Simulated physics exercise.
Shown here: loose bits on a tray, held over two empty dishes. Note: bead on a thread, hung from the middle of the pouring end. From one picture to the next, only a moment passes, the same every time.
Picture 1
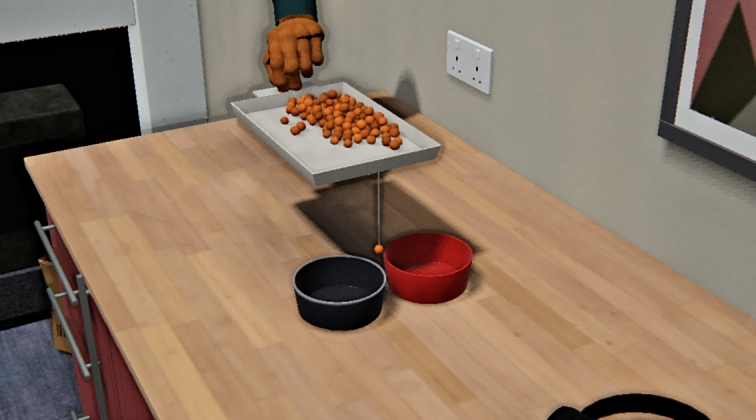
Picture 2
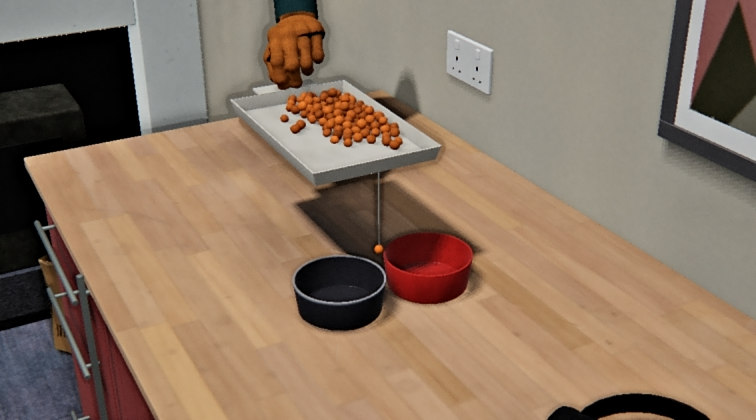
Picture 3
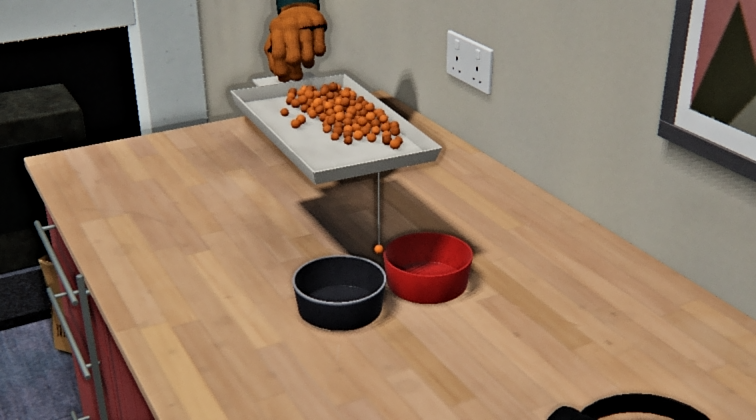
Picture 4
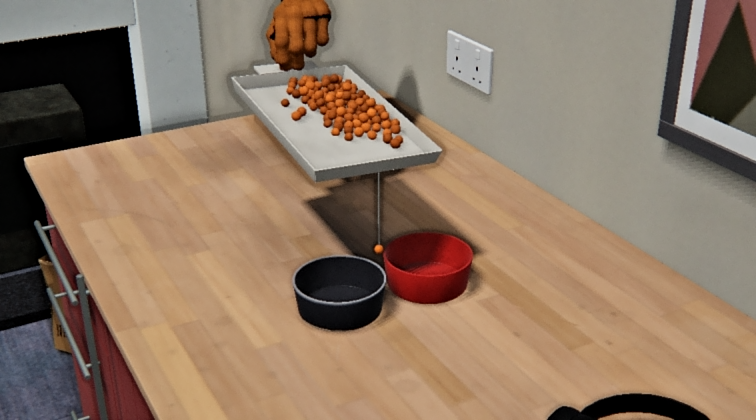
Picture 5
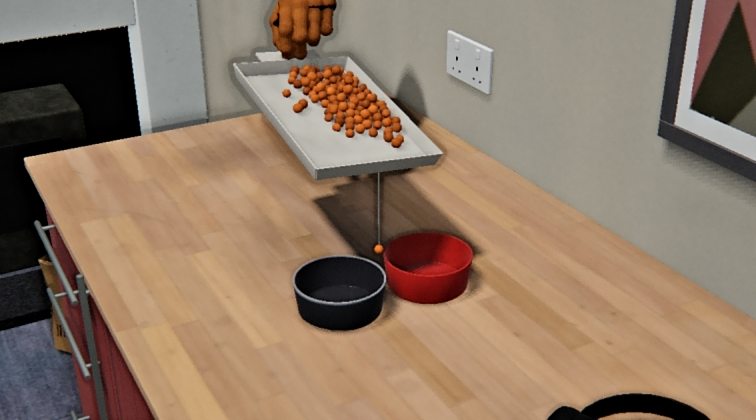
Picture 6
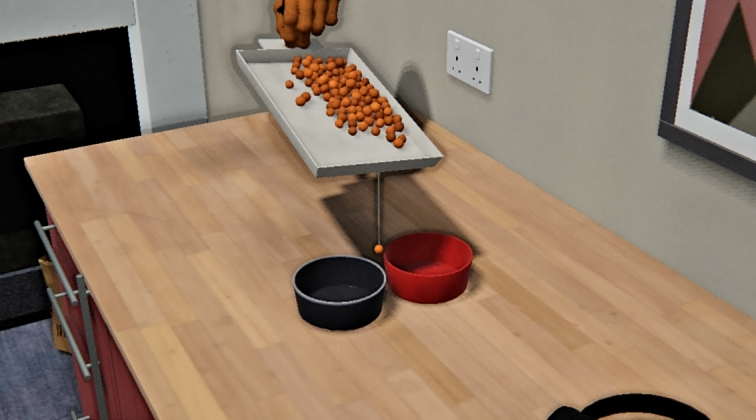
On a wooden counter, a black dish and a red dish sit empty beneath a pale tray of small orange balls, with a bead hanging on a thread. The gloved hand at the tray's far end rises slightly, then lifts that end higher, steepening the tray while the balls stay bunched together.
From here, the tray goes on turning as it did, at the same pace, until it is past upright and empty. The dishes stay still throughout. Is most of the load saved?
Most likely the lost part will be a minority.
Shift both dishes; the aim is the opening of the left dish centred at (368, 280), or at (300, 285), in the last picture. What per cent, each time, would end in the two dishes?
First some 90, then 20 per cent.
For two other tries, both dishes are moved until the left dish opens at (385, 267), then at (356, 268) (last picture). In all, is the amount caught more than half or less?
The dishes end up with the greater share in the first try and the greater share in the second.
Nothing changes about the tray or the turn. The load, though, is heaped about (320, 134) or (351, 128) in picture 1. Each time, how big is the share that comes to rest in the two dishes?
Share in order: Roughly 80 %, 80 %.
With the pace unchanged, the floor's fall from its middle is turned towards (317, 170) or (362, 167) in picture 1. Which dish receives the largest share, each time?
The first try goes to the one on the left and the second to the one on the left.
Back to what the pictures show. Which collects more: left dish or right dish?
Observation: The greater share ends in the dish at the right.
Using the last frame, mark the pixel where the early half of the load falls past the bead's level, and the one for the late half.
Close to (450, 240), then close to (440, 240).
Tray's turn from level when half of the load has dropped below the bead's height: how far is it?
About 110 degrees.
Shortly afterwards, tray tipped steeply; all but a few on the tray; only a few in the right dish; only a few outside both; a little in the air.
Next, tray tipped past a quarter turn; near two thirds on the tray; a little in the right dish; a little outside both; a little in the air.
Some moments later, tray tipped past a quarter turn; the bulk in the right dish; near a quarter outside both.
In the end, tray tipped past a quarter turn; none at all in the left dish; the bulk in the right dish; near a quarter outside both.
